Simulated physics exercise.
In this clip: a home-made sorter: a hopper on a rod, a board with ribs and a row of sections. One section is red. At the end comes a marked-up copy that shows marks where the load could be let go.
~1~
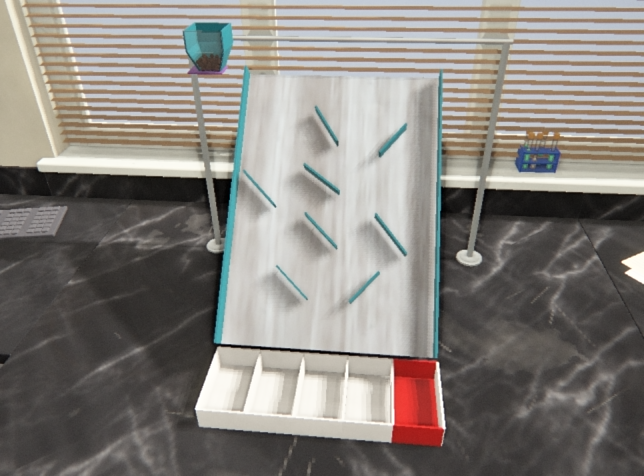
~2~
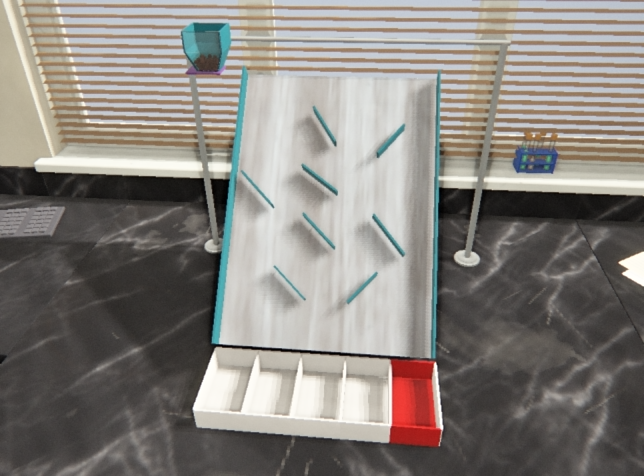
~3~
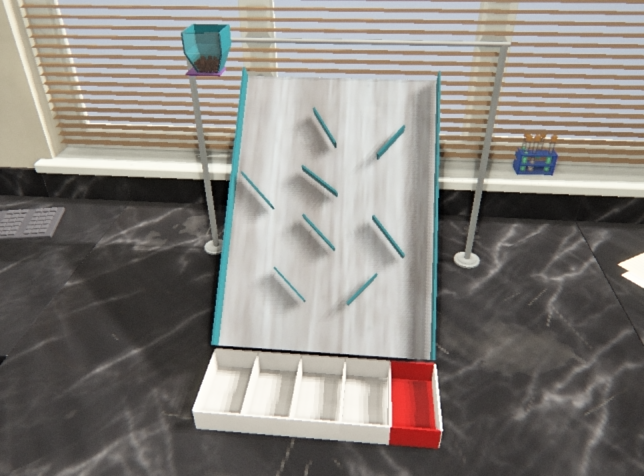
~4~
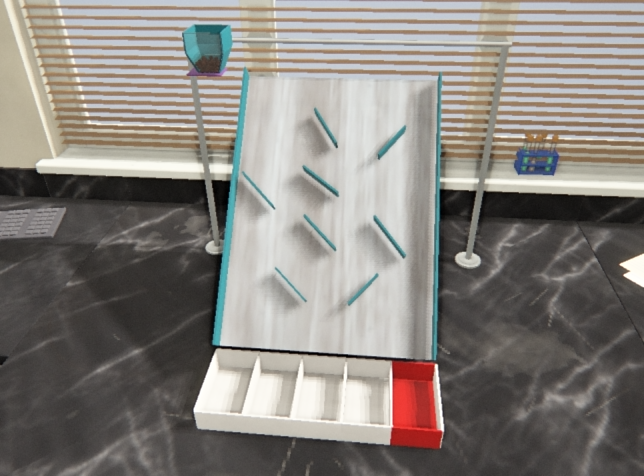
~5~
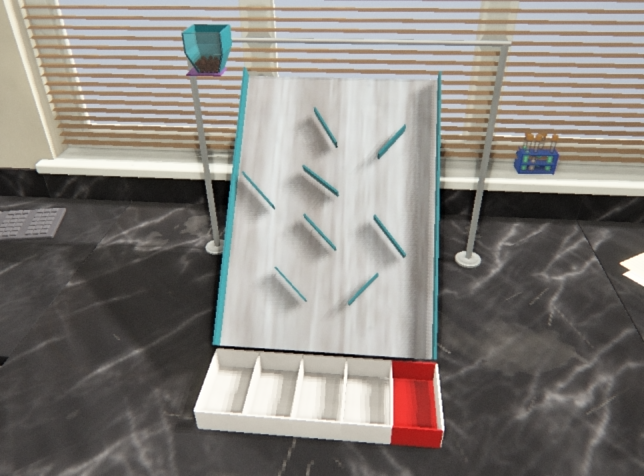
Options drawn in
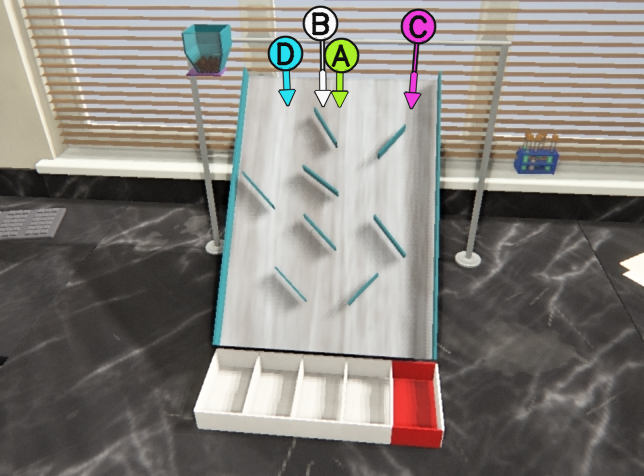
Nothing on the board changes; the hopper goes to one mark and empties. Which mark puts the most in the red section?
Best: C.
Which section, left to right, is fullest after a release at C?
It is the fifth one.
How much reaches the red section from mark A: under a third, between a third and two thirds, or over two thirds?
Under a third.
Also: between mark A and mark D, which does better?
A.
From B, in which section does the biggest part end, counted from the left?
The third.
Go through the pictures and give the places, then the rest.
In the first picture, hopper at (212, 61), allspice berries, door shut.
In the second picture, ribs (314, 106) to (335, 141), (378, 153) to (405, 124), (241, 170) to (272, 204).
In the third picture, ribs (302, 165) to (337, 192), (303, 214) to (334, 248), (373, 215) to (404, 255).
In the fourth picture, ribs (275, 267) to (305, 300), (348, 304) to (378, 274).
In the fifth picture, red section at (416, 436), number 5 of 5 from the left.
On the marked copy, mark A meets the board at (339, 101); mark B meets the board at (323, 100); mark C meets the board at (411, 102); mark D meets the board at (287, 99).
If A is chosen, about a quarter in the red section, most in other sections.
If B is chosen, about a quarter in the red section, most in other sections, a stray few outside the box.
If C is chosen, about half in the red section, about a third in other sections, a small part outside the box.
If D is chosen, a small part in the red section, most in other sections.
